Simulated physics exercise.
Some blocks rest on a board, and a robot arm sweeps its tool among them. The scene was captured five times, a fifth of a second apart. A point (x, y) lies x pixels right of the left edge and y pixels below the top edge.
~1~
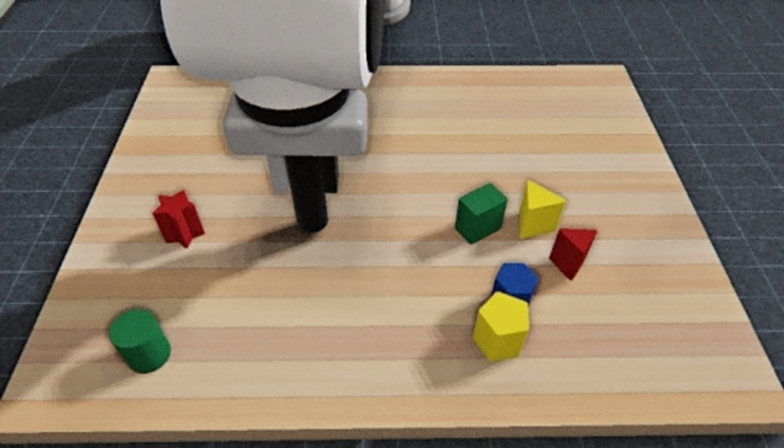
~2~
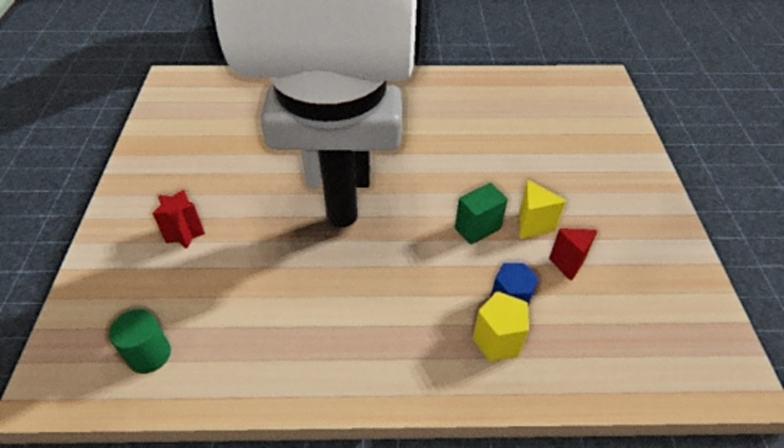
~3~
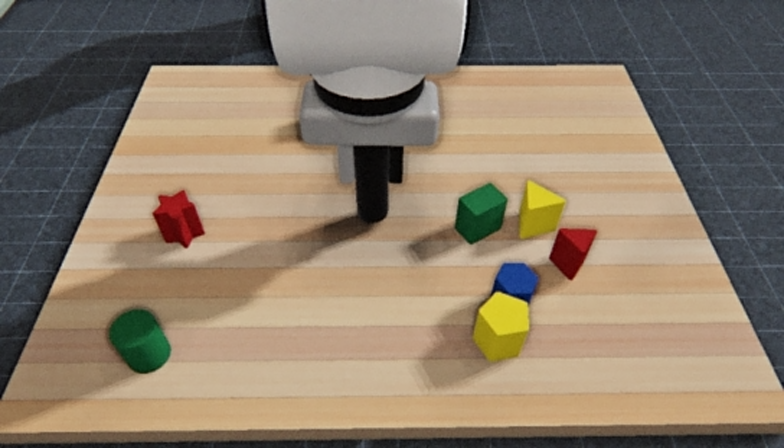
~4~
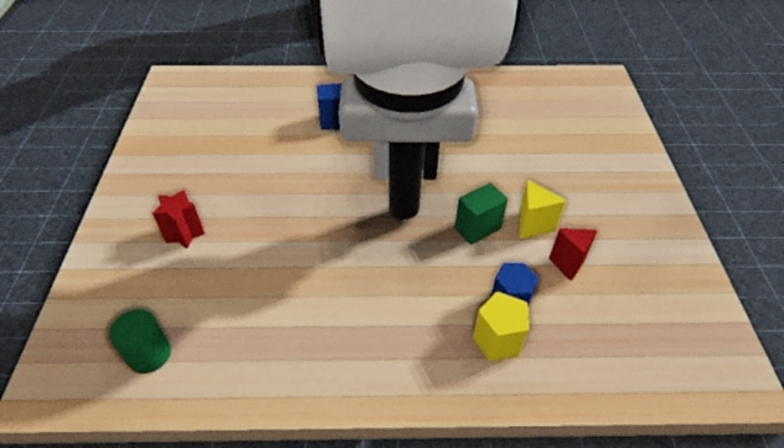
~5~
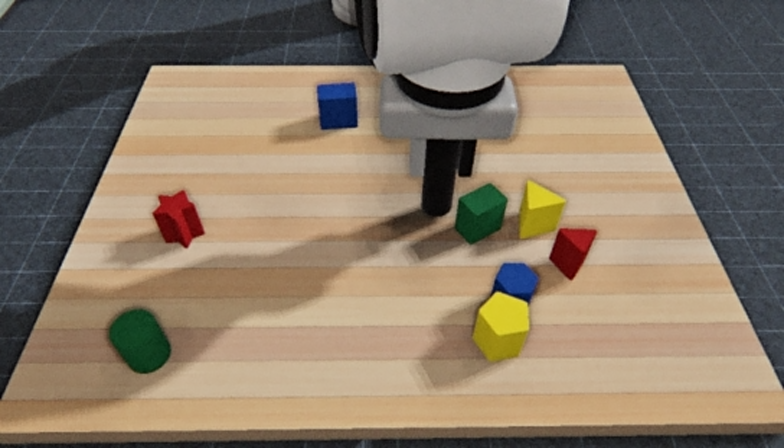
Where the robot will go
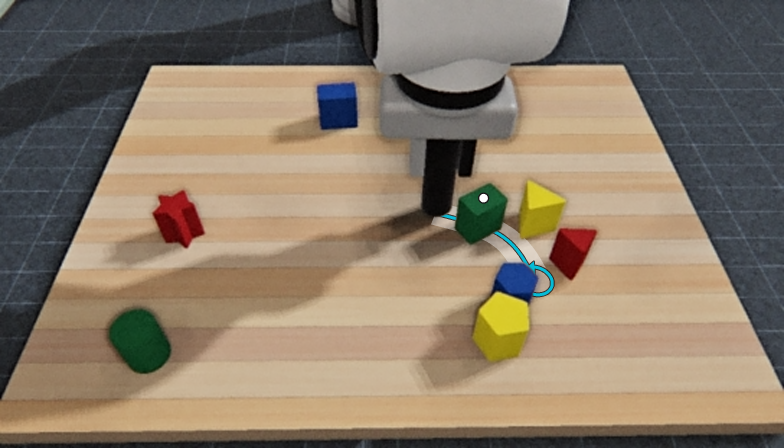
On a wooden board, a robot arm moves its black tool right toward a green block.
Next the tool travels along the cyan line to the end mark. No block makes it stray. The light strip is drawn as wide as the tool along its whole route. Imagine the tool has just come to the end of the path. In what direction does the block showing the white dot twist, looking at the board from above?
Seen from above, counterclockwise.
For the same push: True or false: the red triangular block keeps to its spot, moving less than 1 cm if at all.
Answer: False.
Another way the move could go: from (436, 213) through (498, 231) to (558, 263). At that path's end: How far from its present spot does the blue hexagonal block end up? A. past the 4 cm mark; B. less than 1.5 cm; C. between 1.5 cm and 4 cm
That would be B.
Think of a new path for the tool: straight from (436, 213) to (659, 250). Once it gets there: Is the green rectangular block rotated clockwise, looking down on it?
My answer is yes.
Drawn move, from (436, 213) by way of (477, 224) and (514, 246) to (535, 281); the dot is on the green rectangular block.
The first path, step by step. One third of the way, tool at (481, 218); green rectangular block at (512, 210), turned 20° anticlockwise; yellow triangular block at (545, 196).
Two thirds of the way, tool at (516, 239); green rectangular block at (552, 231), turned 30° anticlockwise; yellow triangular block at (554, 198), turned 45° anticlockwise; red triangular block at (590, 241).
At the end, tool at (538, 273); green rectangular block at (577, 247), turned 65° anticlockwise; yellow pentagonal block still; blue hexagonal block still; yellow triangular block at (554, 198), turned 45° anticlockwise; red triangular block at (611, 248).
